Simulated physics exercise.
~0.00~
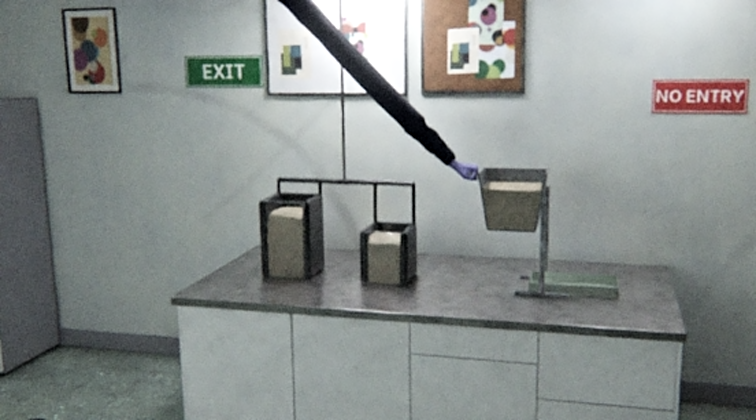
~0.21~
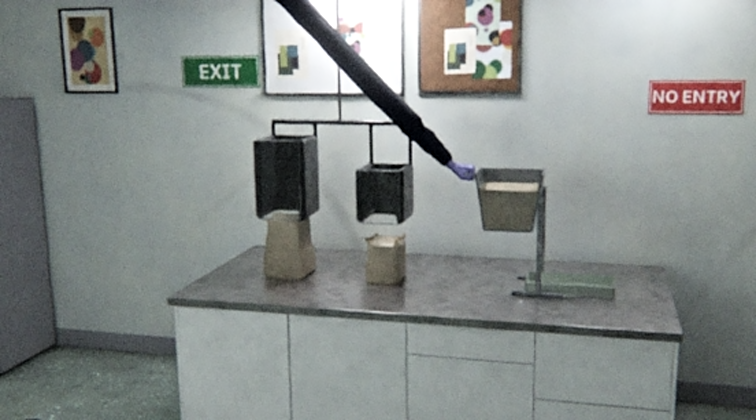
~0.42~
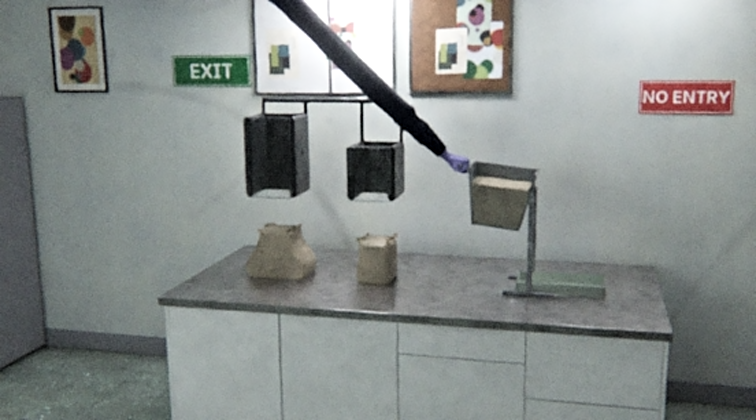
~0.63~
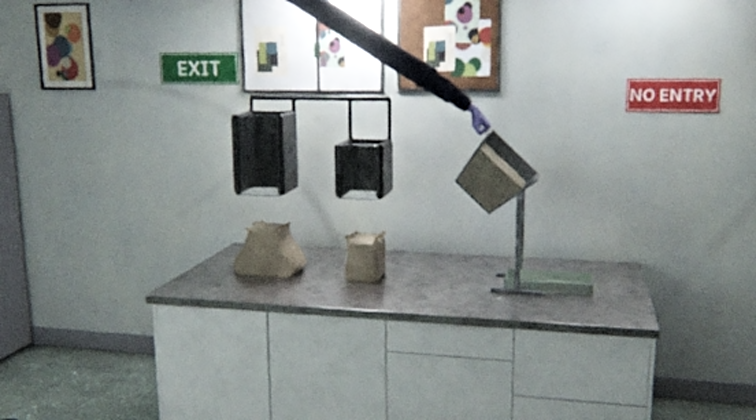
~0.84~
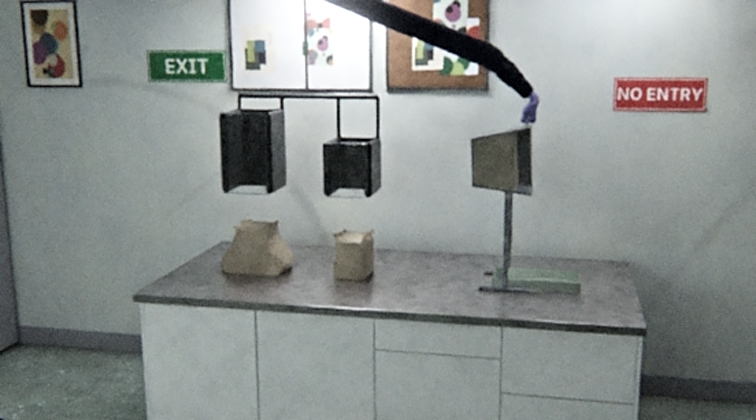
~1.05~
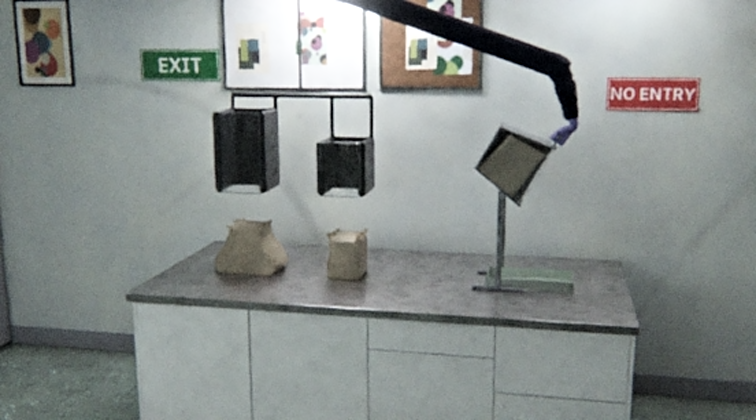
Two moulds rise off tan blocks, the left one slumps, then an arm upends a tub.
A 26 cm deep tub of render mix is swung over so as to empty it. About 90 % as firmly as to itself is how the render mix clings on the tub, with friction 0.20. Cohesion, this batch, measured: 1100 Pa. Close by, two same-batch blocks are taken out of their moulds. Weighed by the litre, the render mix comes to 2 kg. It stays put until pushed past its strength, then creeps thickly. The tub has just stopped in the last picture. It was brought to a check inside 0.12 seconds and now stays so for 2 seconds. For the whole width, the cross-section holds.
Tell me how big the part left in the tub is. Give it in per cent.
I would say about 0 percent.
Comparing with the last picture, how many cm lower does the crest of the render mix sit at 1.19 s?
I reckon it's close to 12 cm.
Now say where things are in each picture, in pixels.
In the first frame, handle-side rim at (480, 174), tilt 0 degrees; crest of the render mix at (516, 189); block heights 33 cm, 21 cm (left to right).
In the second frame, handle-side rim at (476, 174), tilt 0 degrees; crest of the render mix at (513, 190); block heights 30 cm, 21 cm (left to right).
In the third frame, handle-side rim at (470, 167), tilt 6 degrees; crest of the render mix at (475, 183); block heights 24 cm, 21 cm (left to right).
In the fourth frame, handle-side rim at (489, 135), tilt 43 degrees; crest of the render mix at (482, 150); block heights 24 cm, 21 cm (left to right).
In the fifth frame, handle-side rim at (530, 129), tilt 88 degrees; crest of the render mix at (510, 134); block heights 24 cm, 21 cm (left to right).
In the sixth frame, handle-side rim at (555, 150), tilt 120 degrees; crest of the render mix at (511, 136); block heights 24 cm, 21 cm (left to right).
After 1.19 s, the tub is at 120 degrees and holds 61 %.
After 1.36 s, the tub is at 120 degrees and holds 0 %.
After 1.53 s, the tub is at 120 degrees and holds 0 %.
After 1.70 s, the tub is at 120 degrees and holds 0 %.
After 3.05 s, the tub is at 120 degrees and holds 0 %.
